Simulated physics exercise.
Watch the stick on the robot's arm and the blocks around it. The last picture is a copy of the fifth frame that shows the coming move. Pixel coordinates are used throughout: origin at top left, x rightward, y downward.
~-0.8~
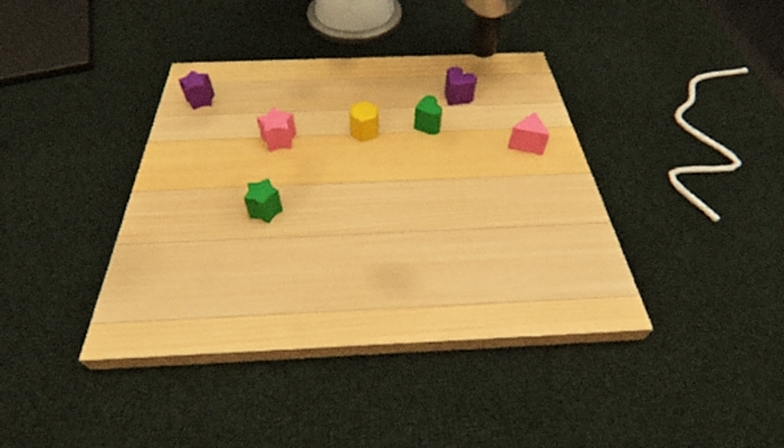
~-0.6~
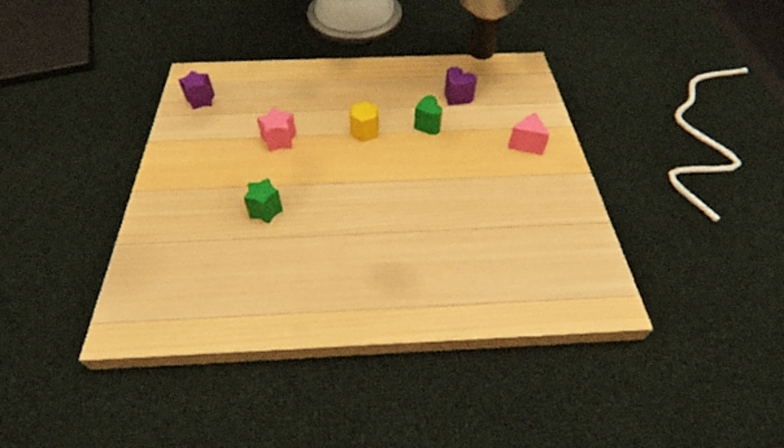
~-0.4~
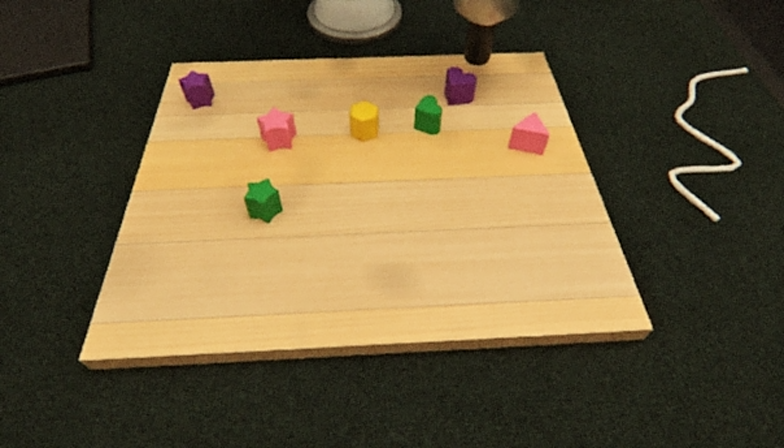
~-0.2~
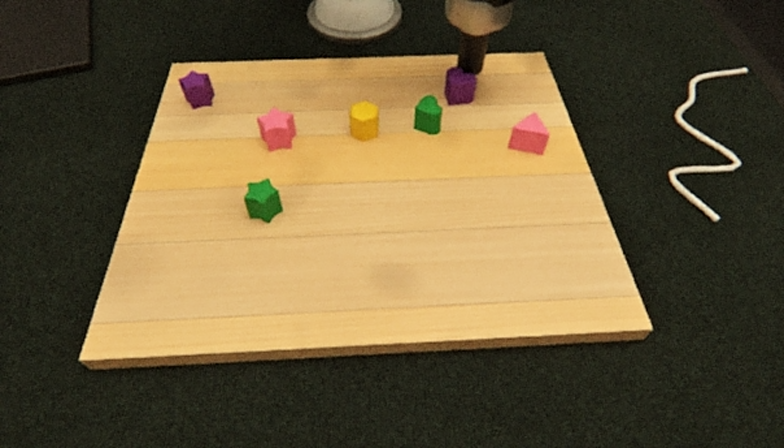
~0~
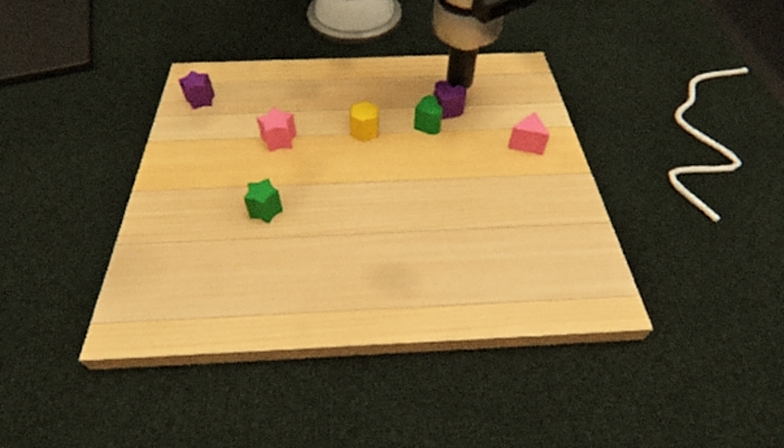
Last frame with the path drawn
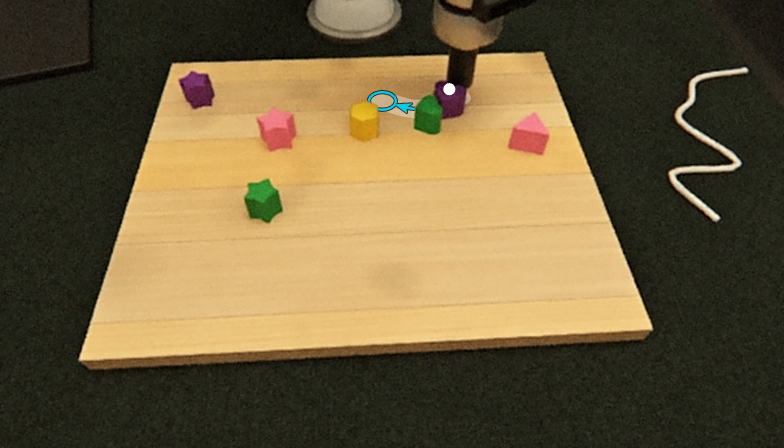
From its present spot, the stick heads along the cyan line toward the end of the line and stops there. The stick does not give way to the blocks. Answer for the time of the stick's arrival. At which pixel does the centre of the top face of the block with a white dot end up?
Its top face will be centred at roughly (429, 103).
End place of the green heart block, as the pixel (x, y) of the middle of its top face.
My best guess is (416, 117).
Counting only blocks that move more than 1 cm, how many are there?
My forecast: 2.
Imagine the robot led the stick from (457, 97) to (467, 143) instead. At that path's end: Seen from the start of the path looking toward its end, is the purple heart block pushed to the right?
Going by the path, yes.
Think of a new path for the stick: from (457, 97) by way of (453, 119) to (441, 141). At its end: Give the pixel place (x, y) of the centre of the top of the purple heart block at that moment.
Its top middle will sit at (425, 133).
The line goes from (457, 97) by way of (434, 106) and (408, 108) to (382, 101); the dot is on the purple heart block.
The first path, step by step. One third of the way, stick at (436, 91); green heart block at (420, 113), turned 15° anticlockwise; purple heart block at (436, 100), turned 25° anticlockwise.
Two thirds of the way, stick at (408, 93); green heart block at (416, 117), turned 35° anticlockwise; purple heart block at (429, 103), turned 45° anticlockwise.
At the end, stick at (382, 86); yellow hexagon unmoved; green heart block at (416, 117), turned 35° anticlockwise; purple heart block at (429, 103), turned 45° anticlockwise.
